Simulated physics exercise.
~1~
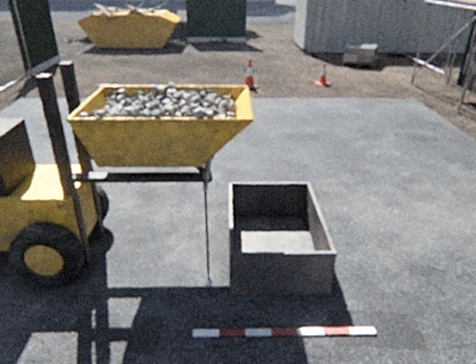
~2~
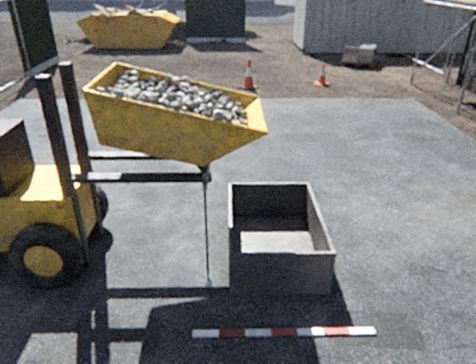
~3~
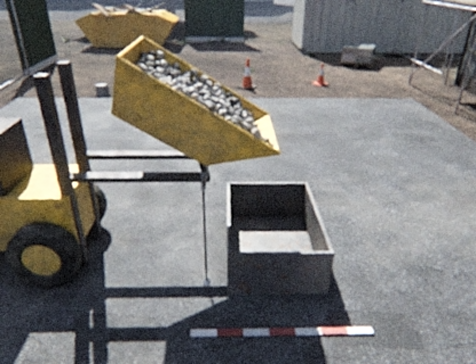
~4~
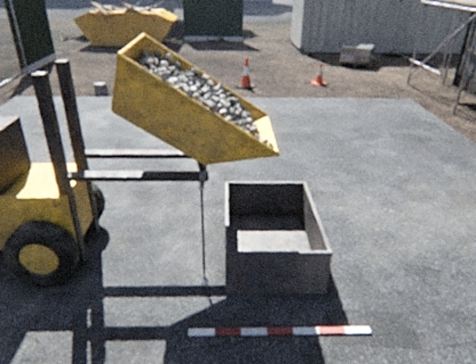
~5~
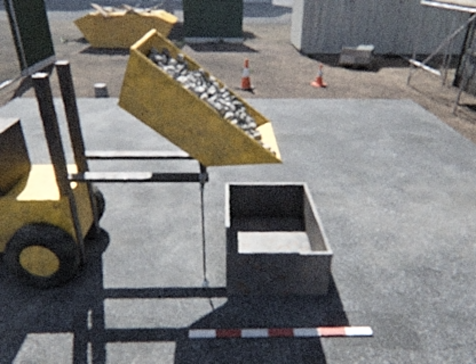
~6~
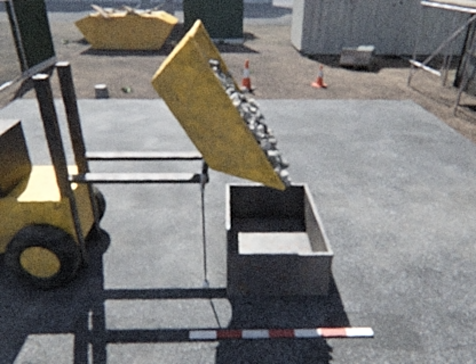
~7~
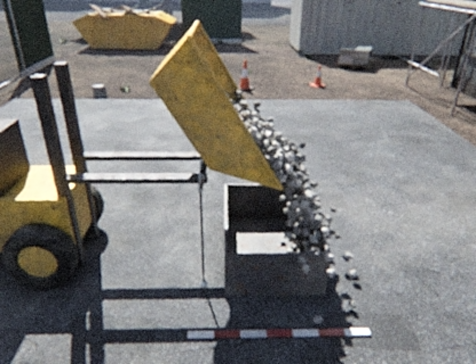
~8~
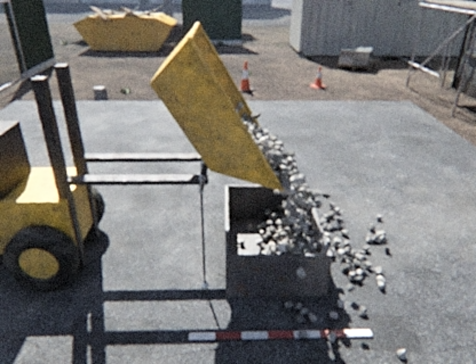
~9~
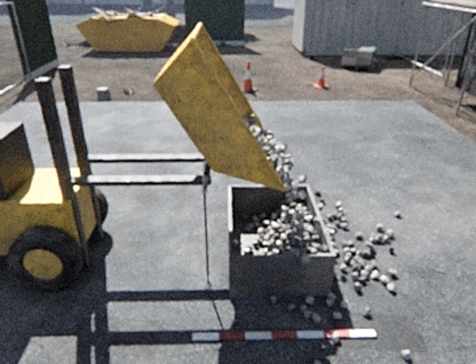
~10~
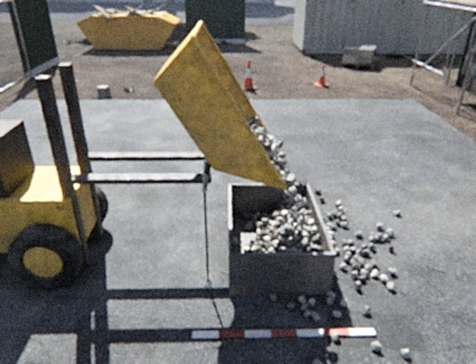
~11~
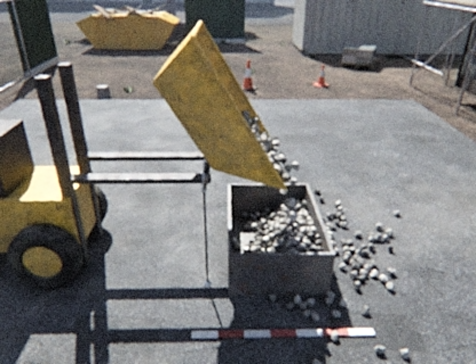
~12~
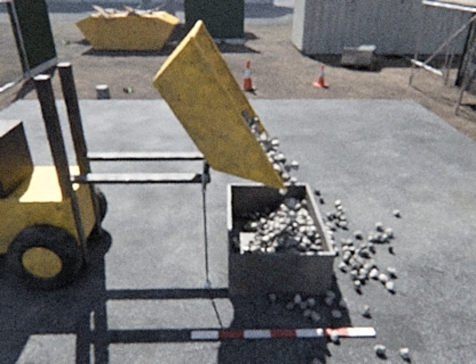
A yellow skip full of grey stones tilted on a forklift's forks, paused, then tipped steeply to the right, pouring many into the bin below while others scattered on the ground beside it, and it stayed tilted with some stones still inside.
